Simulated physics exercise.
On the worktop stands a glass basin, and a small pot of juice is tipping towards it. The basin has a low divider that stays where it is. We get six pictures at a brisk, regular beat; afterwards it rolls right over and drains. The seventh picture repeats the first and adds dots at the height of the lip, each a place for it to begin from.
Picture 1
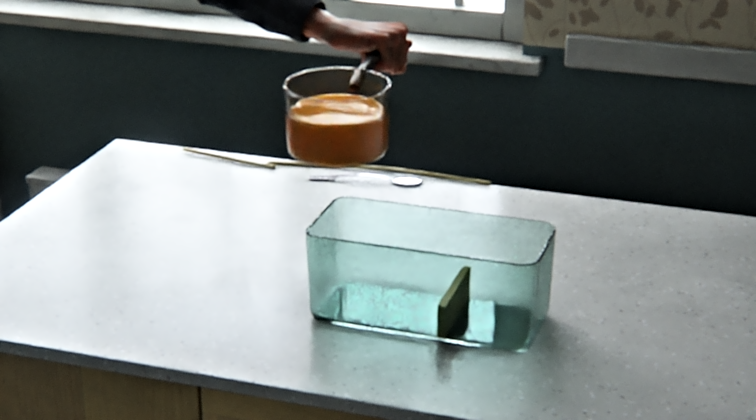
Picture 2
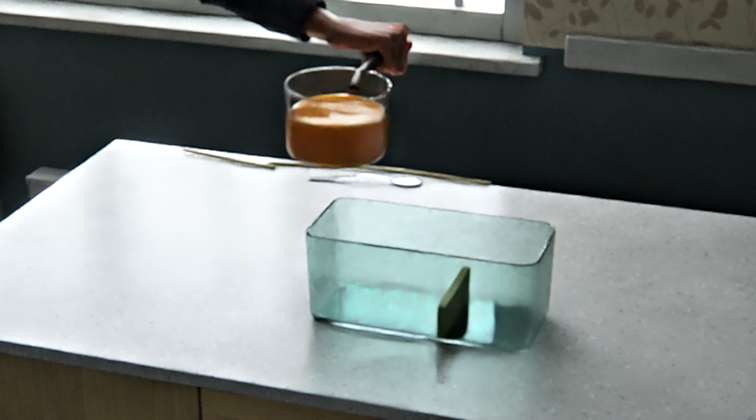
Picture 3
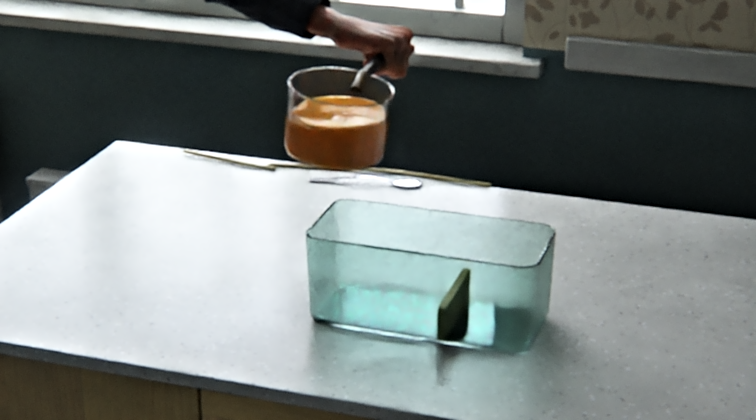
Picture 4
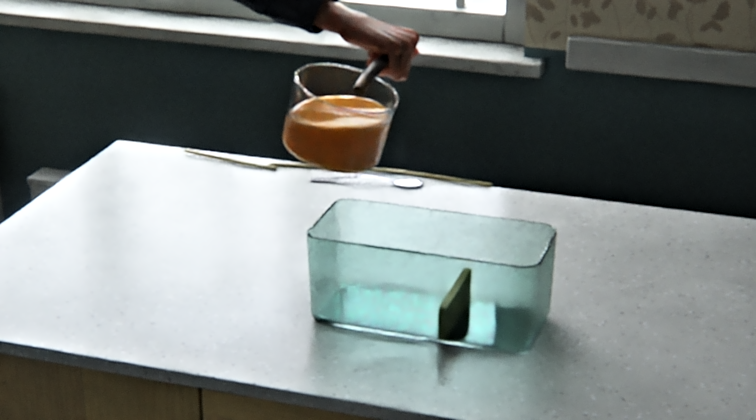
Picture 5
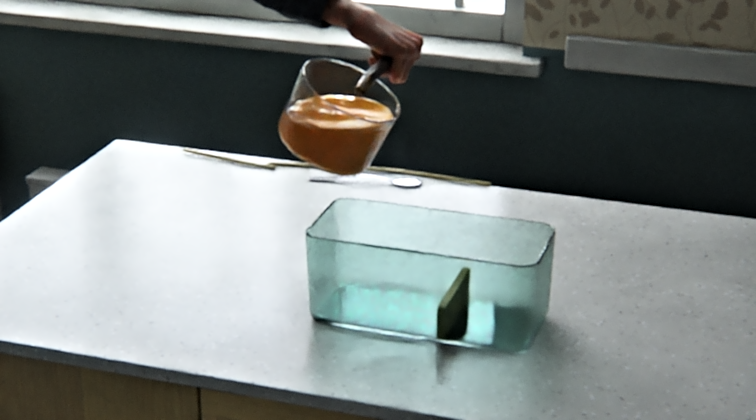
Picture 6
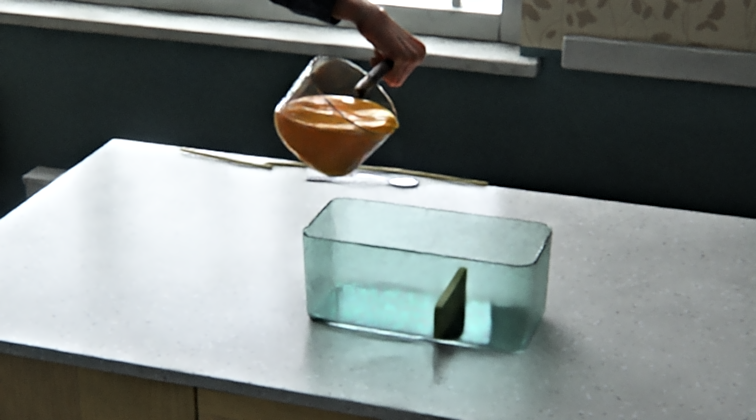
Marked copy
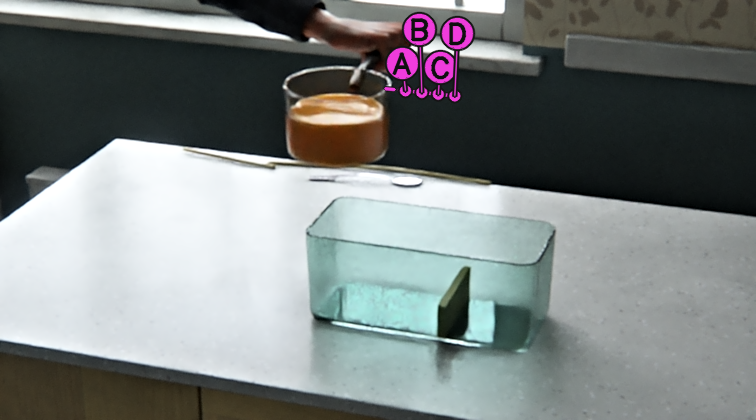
A hand in a dark sleeve holds a small clear pot of orange juice by its handle above a pale grey worktop by a window, seen from slightly above. Below and to the right stands a pale green glass basin with a small dark green wall inside, thin sticks lying behind it. The hand tilts the pot steadily rightward until juice reaches its lip, while the basin stays still.
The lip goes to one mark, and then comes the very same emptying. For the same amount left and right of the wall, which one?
Best: A.
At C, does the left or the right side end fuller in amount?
More ends on the right.
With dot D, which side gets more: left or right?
More ends on the right.
On the marked copy, A at (405, 90); B at (421, 92); C at (438, 94); D at (454, 95).
With A, about 51 % ends left of the wall and 49 % right of it.
With B, about 26 % ends left of the wall and 73 % right of it.
With C, about 7 % ends left of the wall and 93 % right of it.
With D, about 12 % ends left of the wall and 87 % right of it.
